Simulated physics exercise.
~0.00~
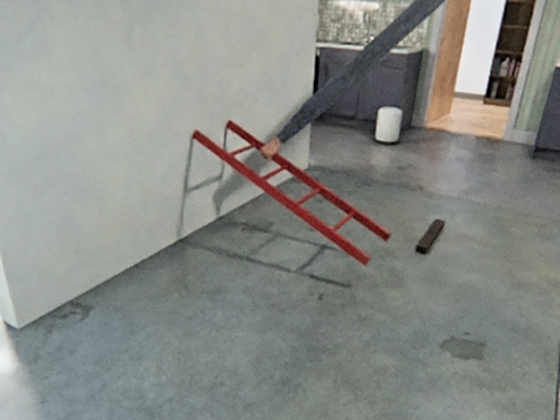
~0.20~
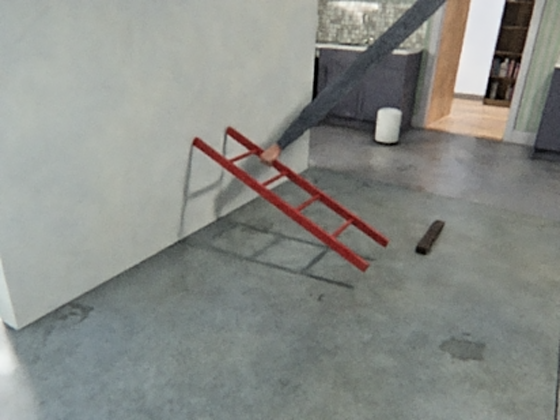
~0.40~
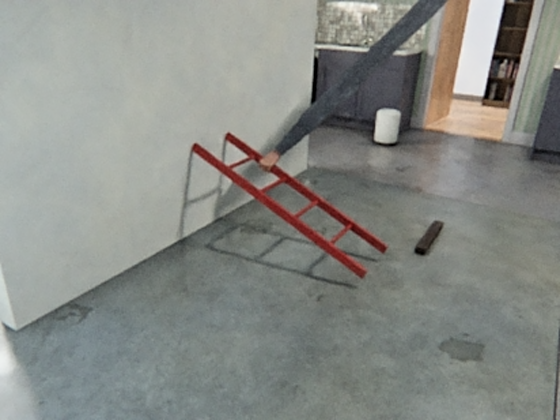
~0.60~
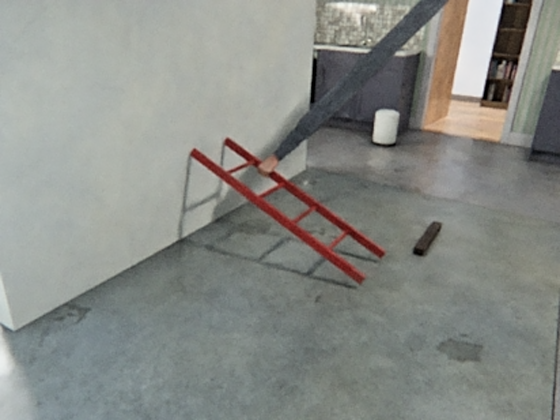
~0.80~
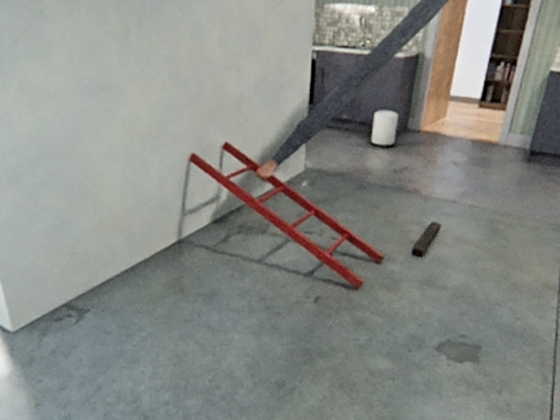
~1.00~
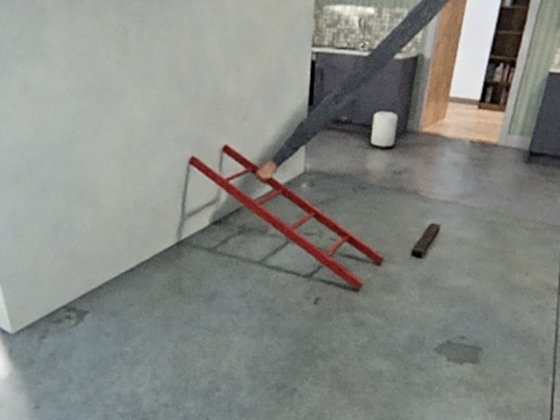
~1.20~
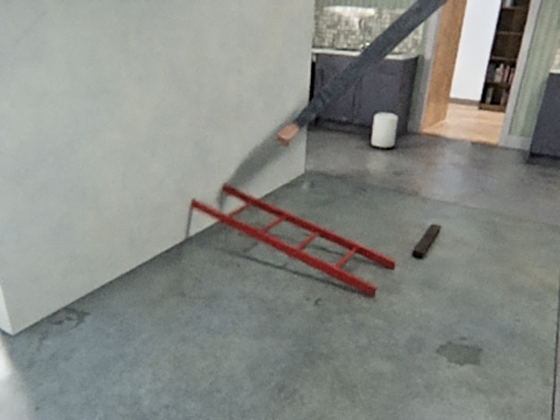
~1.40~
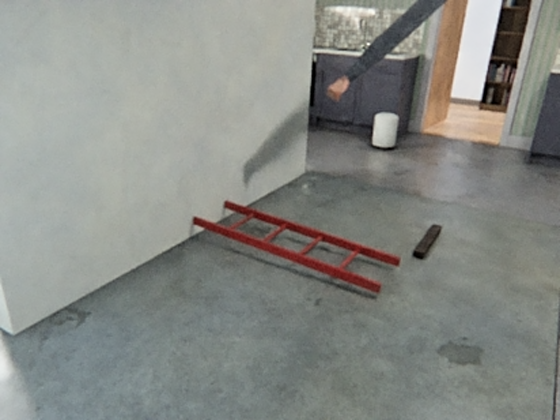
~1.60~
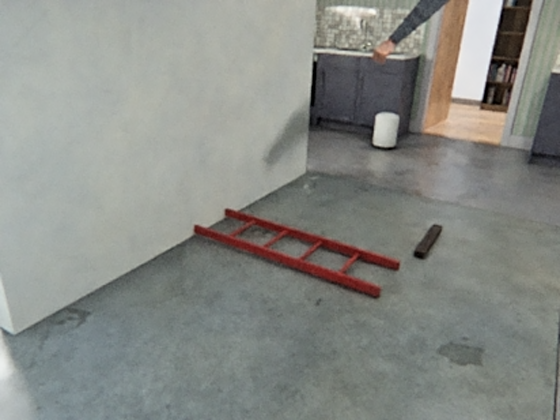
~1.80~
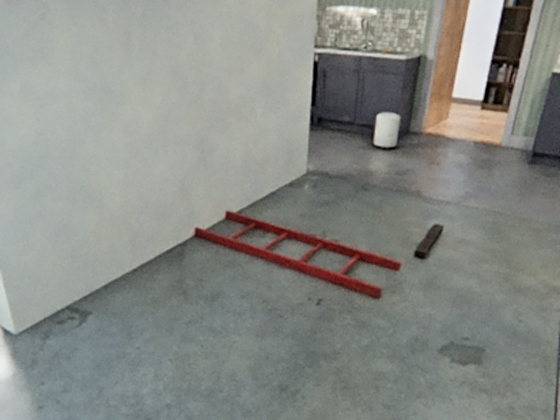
In a room with a grey concrete floor and a pale wall, a hand on a long dark-sleeved arm holds a small red ladder tilted toward the wall. The hand lowers it a little until its feet settle on the floor, short of a dark wooden batten lying to the right. The hand then lets go and draws back toward the upper right. The ladder's top slides down the wall while its feet slip slightly outward. It drops flat as the arm leaves, and ends lying still on the floor, the batten unmoved.
